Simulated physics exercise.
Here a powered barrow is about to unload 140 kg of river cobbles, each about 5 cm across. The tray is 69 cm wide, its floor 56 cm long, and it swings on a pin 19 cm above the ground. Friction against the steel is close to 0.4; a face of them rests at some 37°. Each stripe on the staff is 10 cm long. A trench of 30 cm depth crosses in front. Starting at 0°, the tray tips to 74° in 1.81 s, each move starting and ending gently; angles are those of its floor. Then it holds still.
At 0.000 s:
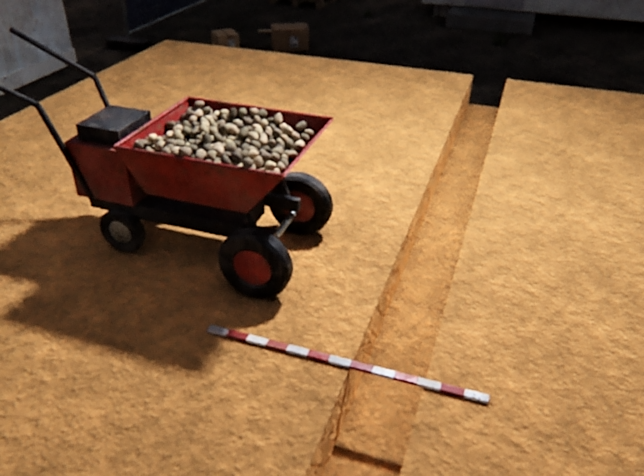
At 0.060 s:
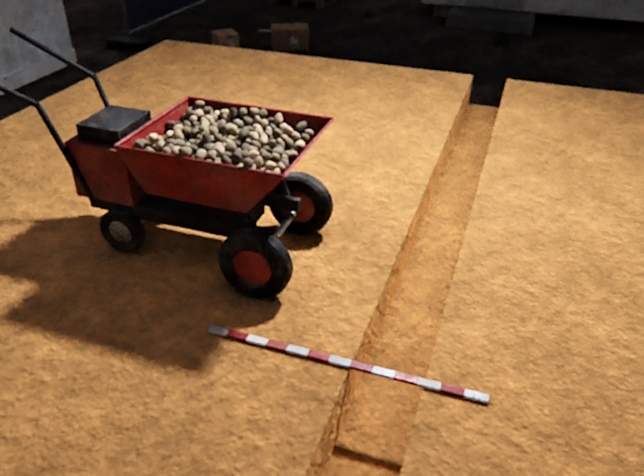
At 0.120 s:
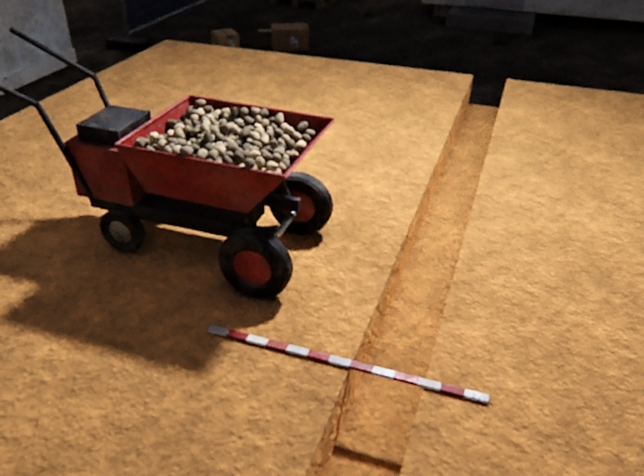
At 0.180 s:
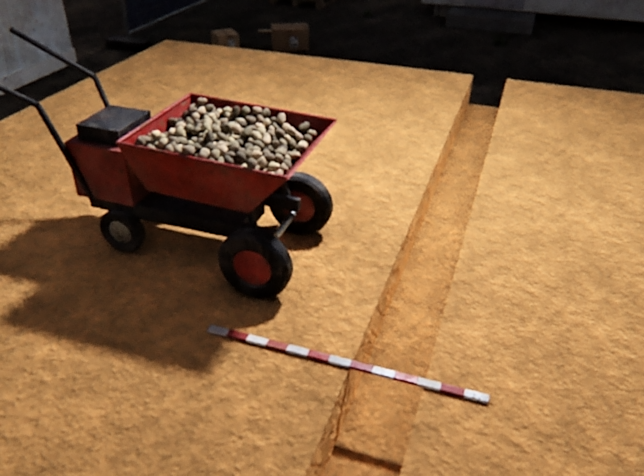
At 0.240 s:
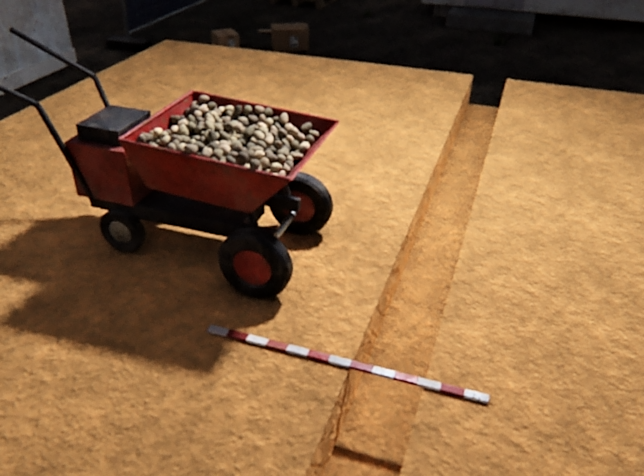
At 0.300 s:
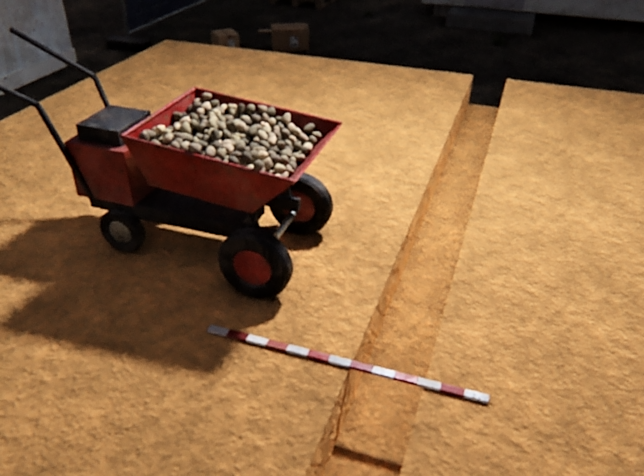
On sandy ground beside a narrow trench, a red powered barrow's tray of rounded stones tilting slightly, its wheels staying still.
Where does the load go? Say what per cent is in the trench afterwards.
About 98 per cent.
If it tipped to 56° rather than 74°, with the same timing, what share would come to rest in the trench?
It would be near 70 per cent.
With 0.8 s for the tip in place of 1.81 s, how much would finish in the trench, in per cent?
It would be near 85 per cent.
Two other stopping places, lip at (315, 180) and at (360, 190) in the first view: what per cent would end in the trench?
About 65 and 20 per cent.
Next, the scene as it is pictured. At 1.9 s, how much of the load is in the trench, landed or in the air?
About 70 per cent by then.
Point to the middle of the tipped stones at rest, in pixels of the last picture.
Their middle is at about (416, 318).
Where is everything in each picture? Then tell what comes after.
The first frame shows lip at (283, 176), floor tilted 0°, highest stones at (220, 116).
The second frame shows lip at (284, 177), floor tilted 0°, highest stones at (220, 115); the stones move at 0.1 m/s on average.
In the third frame, the tray is at 1°, its lip at (285, 177); the top of the load is at (221, 115); the stones move at 0.1 m/s on average.
In the fourth frame, the tray is at 2°, its lip at (287, 179); the top of the load is at (223, 113); the stones move at 0.2 m/s on average.
In the fifth frame, the tray is at 4°, its lip at (290, 180); the top of the load is at (210, 112); the stones move at 0.3 m/s on average.
The sixth frame shows lip at (294, 182), floor tilted 5°, highest stones at (209, 111); the stones move at 0.3 m/s on average.
After 1.4 s the floor is at 63°; 97 % in the tray, 1 % short of the trench, 3 % in the trench; the foremost stones are at (403, 280).
After 1.9 s the floor is at 74°; 30 % in the tray, 68 % in the trench, 2 % past the trench; the foremost stones are at (491, 309).
After 2.3 s the floor is at 74°; 9 % in the tray, 89 % in the trench, 2 % past the trench; the foremost stones are at (539, 315).
After 4.2 s the floor is at 74°; 0 % in the tray, 98 % in the trench, 2 % past the trench; the foremost stones are at (553, 316).
